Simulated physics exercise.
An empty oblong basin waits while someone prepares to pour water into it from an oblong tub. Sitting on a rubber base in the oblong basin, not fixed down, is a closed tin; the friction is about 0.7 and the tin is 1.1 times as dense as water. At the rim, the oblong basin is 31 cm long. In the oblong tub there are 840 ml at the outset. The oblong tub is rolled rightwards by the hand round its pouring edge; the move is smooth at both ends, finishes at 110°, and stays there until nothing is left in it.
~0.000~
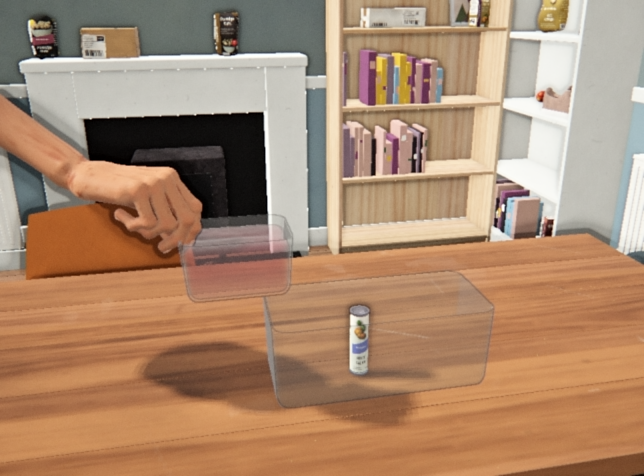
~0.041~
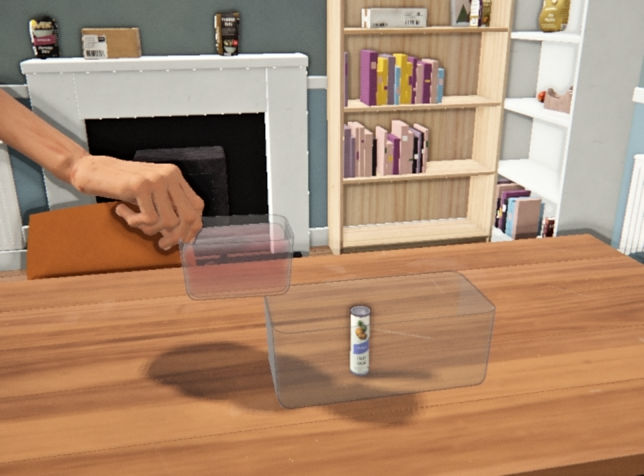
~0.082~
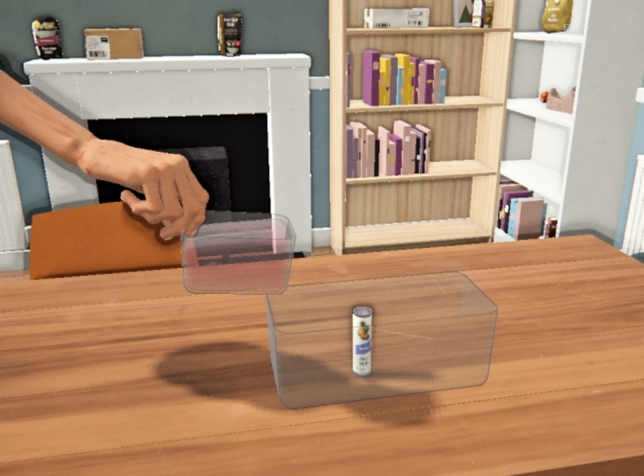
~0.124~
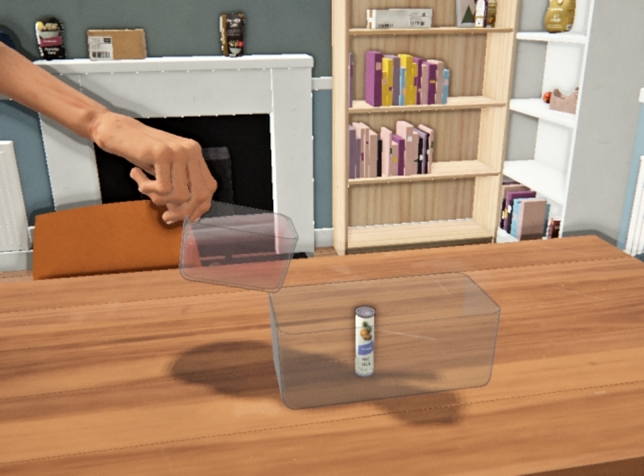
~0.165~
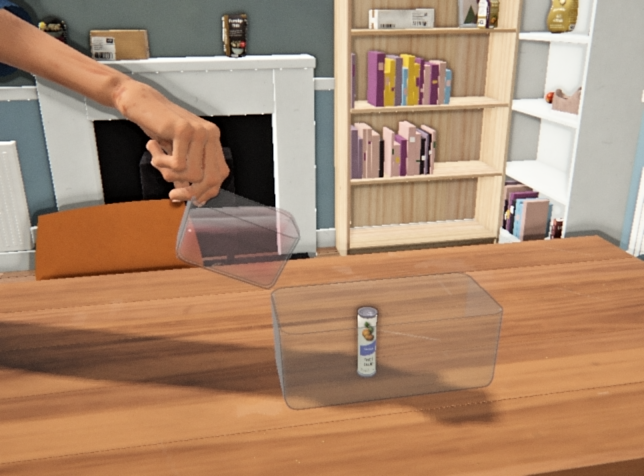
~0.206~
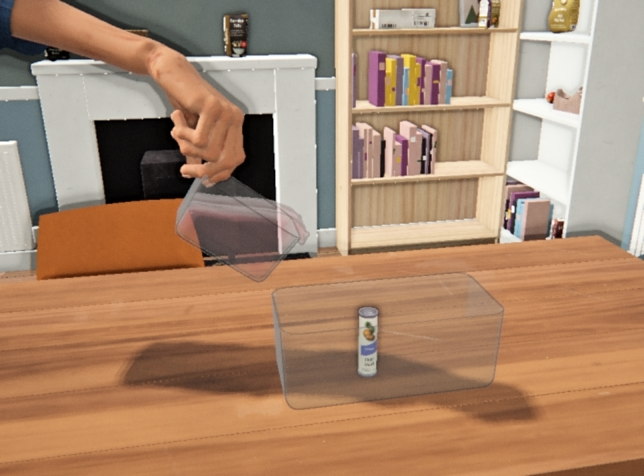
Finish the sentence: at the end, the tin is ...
Standing on its base.
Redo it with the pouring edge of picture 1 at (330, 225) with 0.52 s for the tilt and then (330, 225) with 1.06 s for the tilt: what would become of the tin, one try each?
In the first try it comes down; in the second it remains standing.
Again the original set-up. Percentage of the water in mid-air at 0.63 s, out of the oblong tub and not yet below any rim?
About 9 % of the total.
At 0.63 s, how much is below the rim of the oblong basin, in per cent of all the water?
About 86 per cent.
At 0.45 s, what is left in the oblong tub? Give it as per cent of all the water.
Close to 36 in a hundred.
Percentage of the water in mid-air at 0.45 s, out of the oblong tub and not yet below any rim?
It comes to about 52 percent.
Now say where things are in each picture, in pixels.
Tilt 0°; pouring edge (288, 227); surface from (182, 241) to (286, 233); the oblong basin's rim runs from (268, 310) to (476, 290); the tin's top is at (360, 313), in the first picture.
Tilt 2°; pouring edge (289, 228); surface from (184, 240) to (286, 232), in the second picture.
Tilt 7°; pouring edge (291, 228); surface from (184, 237) to (289, 228), in the third picture.
Tilt 15°; pouring edge (294, 229); surface from (185, 231) to (292, 225); 1 per cent is over the edge, in the fourth picture.
Tilt 25°; pouring edge (295, 229); surface from (186, 219) to (293, 223); 4 per cent is over the edge, in the fifth picture.
Tilt 37°; pouring edge (296, 229); surface from (183, 206) to (289, 217); 7 per cent is over the edge, in the sixth picture.
By 0.45 s the tilt is 105° and 35 per cent is still to pour; the tin stands where it began.
By 0.63 s the tilt is 110° and 4 per cent is still to pour; the tin stands where it began.
By 0.82 s the tilt is 110° and 0 per cent is still to pour; the tin stands where it began.
By 1.02 s the tilt is 110° and 0 per cent is still to pour; the tin stands where it began.
At rest the tin stands where it began.
